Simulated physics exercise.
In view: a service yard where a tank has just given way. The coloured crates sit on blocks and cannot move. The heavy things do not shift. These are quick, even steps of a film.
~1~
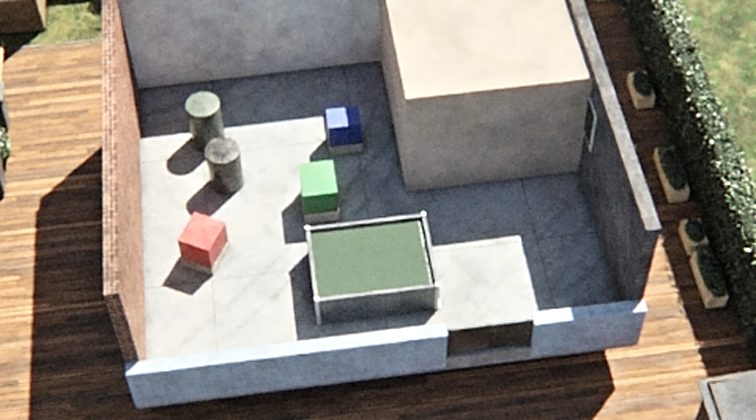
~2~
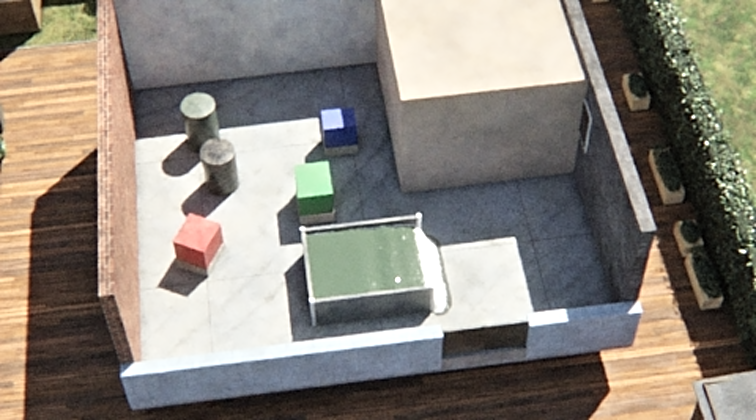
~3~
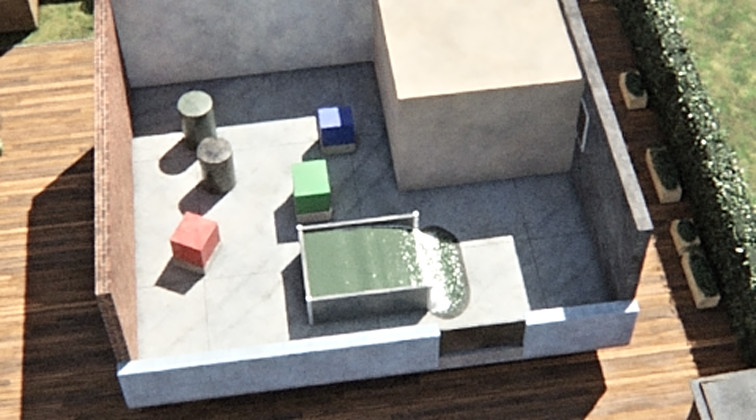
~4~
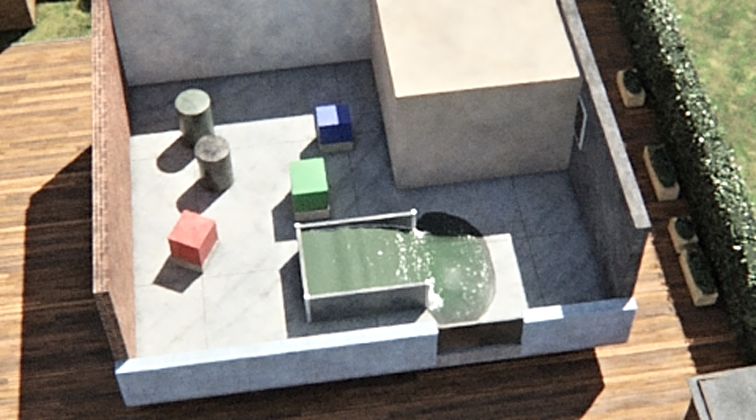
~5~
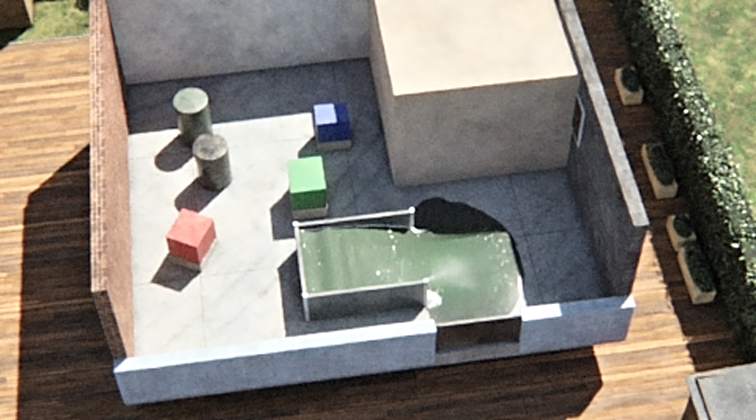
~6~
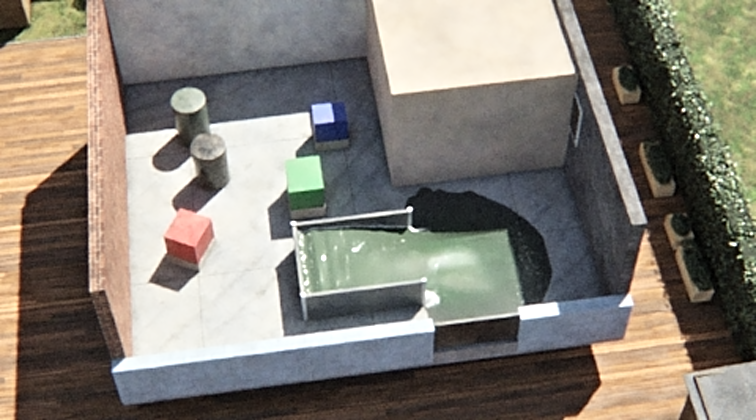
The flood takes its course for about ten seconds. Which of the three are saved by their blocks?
The red crate escapes dry; the blue crate escapes dry; the green crate escapes dry.
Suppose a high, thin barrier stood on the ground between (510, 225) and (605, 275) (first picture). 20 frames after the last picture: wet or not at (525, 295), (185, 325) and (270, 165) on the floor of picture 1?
In turn: Covered, clear, dry.
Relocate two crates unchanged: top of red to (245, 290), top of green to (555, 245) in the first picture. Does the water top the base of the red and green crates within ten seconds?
Then: Red crate remains dry, green crate gets wet.
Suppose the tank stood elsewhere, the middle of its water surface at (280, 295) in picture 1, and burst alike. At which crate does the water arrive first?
It is the crate marked blue.
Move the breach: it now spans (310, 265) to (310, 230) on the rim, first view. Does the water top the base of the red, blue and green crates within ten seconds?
The red crate is soaked; the blue crate remains dry; the green crate escapes it.
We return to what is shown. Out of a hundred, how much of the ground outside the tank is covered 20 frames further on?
Close to 25 %.
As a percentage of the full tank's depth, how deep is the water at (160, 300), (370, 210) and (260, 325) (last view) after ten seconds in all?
About 8, 6 and 2 per cent.
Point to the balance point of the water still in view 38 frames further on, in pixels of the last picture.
At about (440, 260).
A moment on, water covers 25 % of the floor; the red crate not reached, the blue crate not reached, the green crate not reached.
Next, water covers 25 % of the floor; the red crate not reached, the blue crate not reached, the green crate not reached.
Then, water covers 25 % of the floor; the red crate not reached, the blue crate not reached, the green crate not reached.
Later, water covers 45 % of the floor; the red crate water round its plinth, the blue crate water round its plinth, the green crate water round its plinth.
In the end, water covers 75 % of the floor; the red crate stayed above the water, the blue crate stayed above the water, the green crate stayed above the water.
